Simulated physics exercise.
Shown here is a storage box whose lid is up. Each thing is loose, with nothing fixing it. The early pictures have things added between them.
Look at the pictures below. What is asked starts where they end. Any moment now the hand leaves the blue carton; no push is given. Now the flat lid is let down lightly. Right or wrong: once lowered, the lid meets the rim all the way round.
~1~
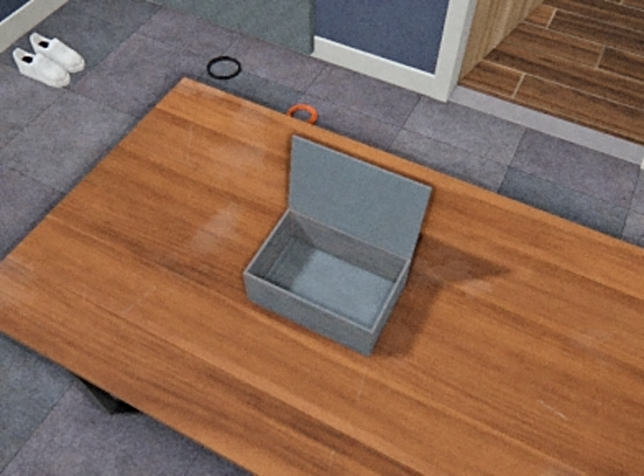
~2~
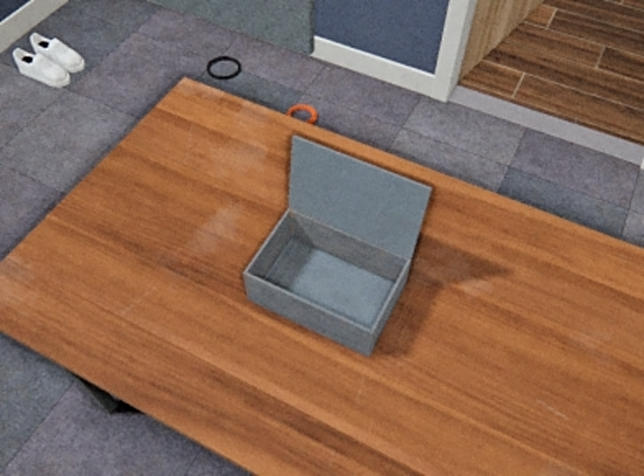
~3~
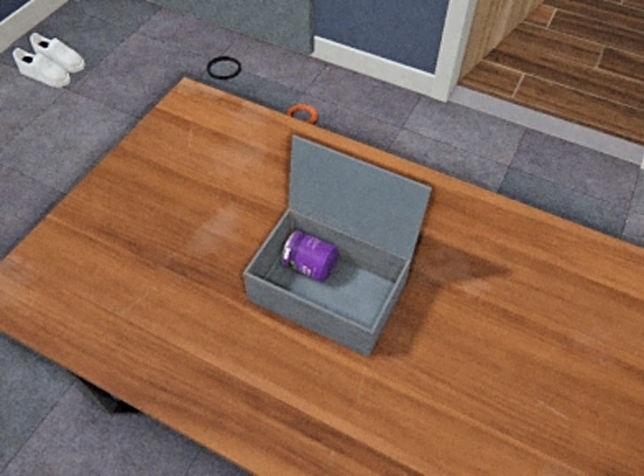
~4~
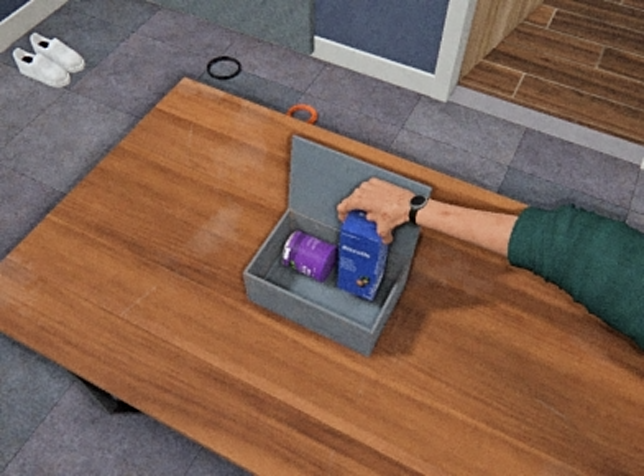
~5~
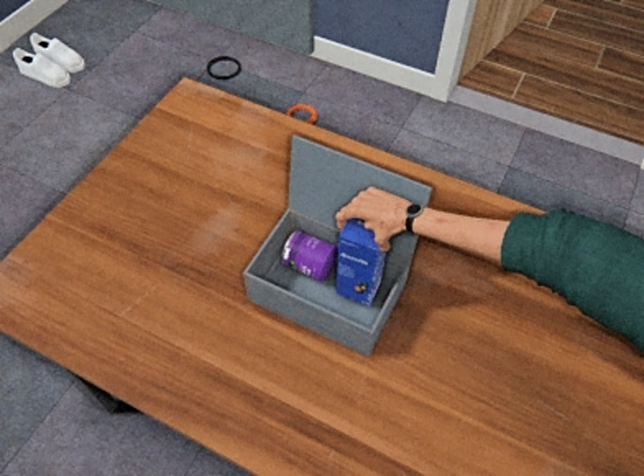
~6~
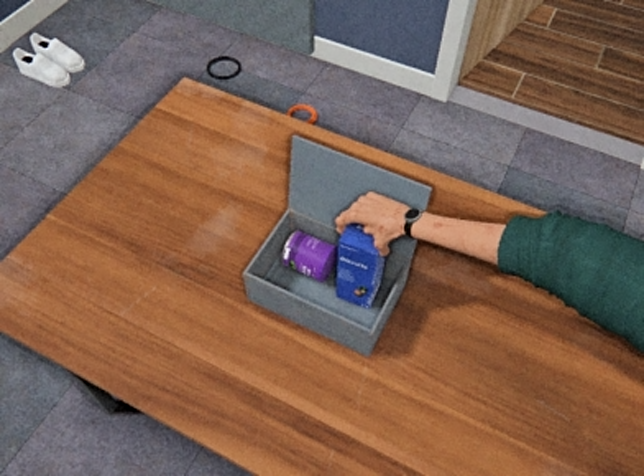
Wrong.
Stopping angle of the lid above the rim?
Angle: About 25°.
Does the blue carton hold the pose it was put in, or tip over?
At the finish the blue carton goes crooked.
Then, 1.90 s on from there, lid 68° above the rim; blue carton turned 6° from how it was put near (359, 269).
Then, 2.60 s on from there, lid 33° above the rim; blue carton turned 43° from how it was put near (349, 296).
In the end, lid 26° above the rim; toppled in the box, blue carton; purple tin unmoved. At the end, from the last picture's camera, blue carton near (351, 296).
